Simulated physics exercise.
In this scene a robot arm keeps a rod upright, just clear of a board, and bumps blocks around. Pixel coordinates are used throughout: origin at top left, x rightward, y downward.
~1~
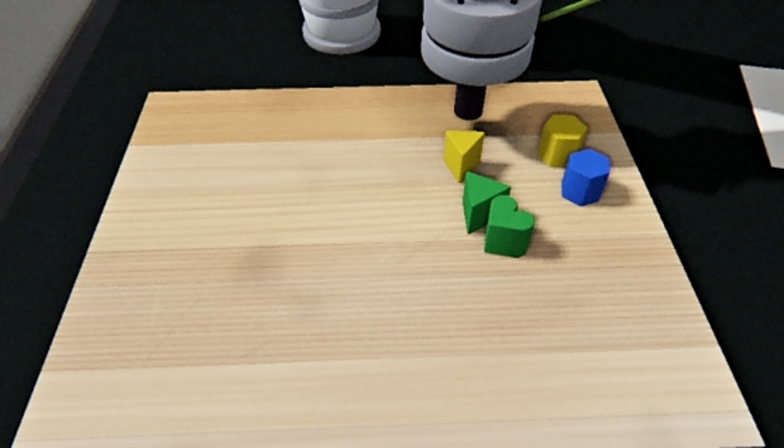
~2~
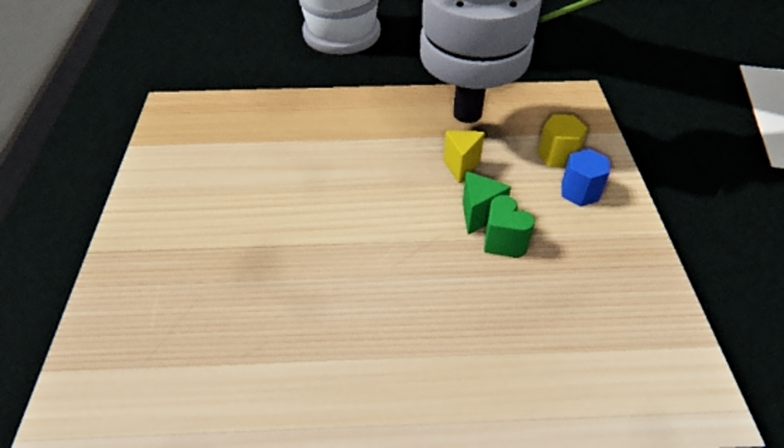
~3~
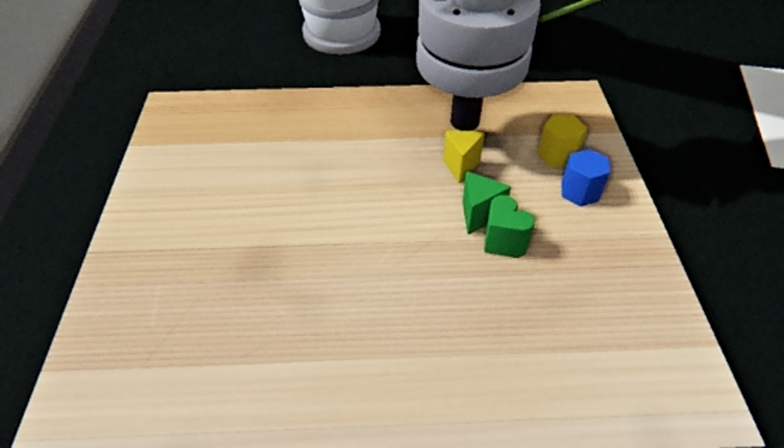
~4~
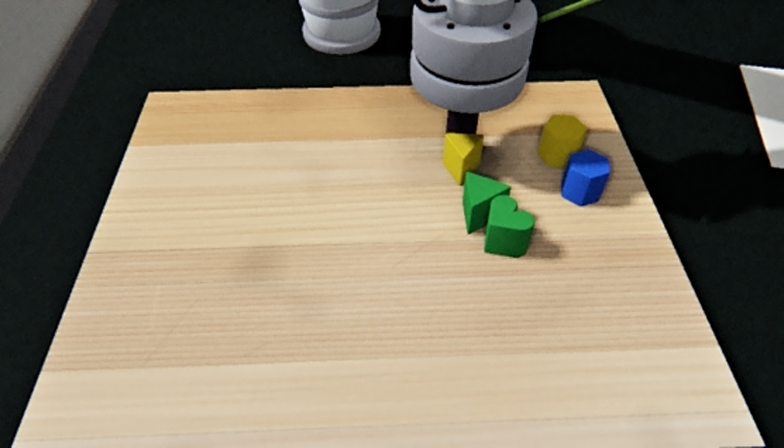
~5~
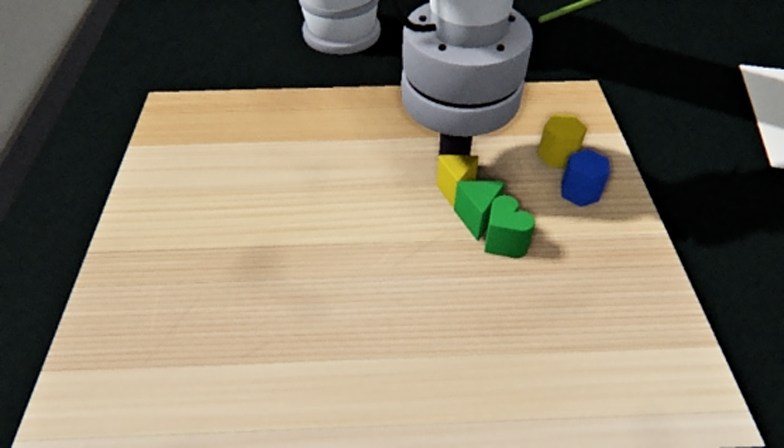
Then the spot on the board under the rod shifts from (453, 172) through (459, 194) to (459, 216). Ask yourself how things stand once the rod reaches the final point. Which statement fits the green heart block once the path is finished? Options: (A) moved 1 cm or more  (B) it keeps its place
B.
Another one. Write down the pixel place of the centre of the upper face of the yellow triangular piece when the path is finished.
By then it is at (442, 205).
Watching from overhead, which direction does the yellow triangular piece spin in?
From overhead, the rotation is clockwise.
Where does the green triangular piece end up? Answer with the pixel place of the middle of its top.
Its top centre is at about (473, 217).
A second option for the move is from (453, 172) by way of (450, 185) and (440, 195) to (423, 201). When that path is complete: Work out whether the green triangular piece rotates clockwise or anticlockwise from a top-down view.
Viewed from above, counterclockwise.
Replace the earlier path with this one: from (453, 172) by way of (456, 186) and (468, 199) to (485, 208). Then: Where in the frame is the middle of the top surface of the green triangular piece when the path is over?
Roughly at (475, 207).
The first path, step by step. Halfway along, rod at (461, 179); yellow triangular piece at (451, 185), turned 15° clockwise; green triangular piece at (471, 200), turned 40° anticlockwise.
At the end, rod at (461, 201); yellow triangular piece at (442, 205), turned 25° clockwise; green triangular piece at (473, 217), turned 45° anticlockwise; green heart block not moved.
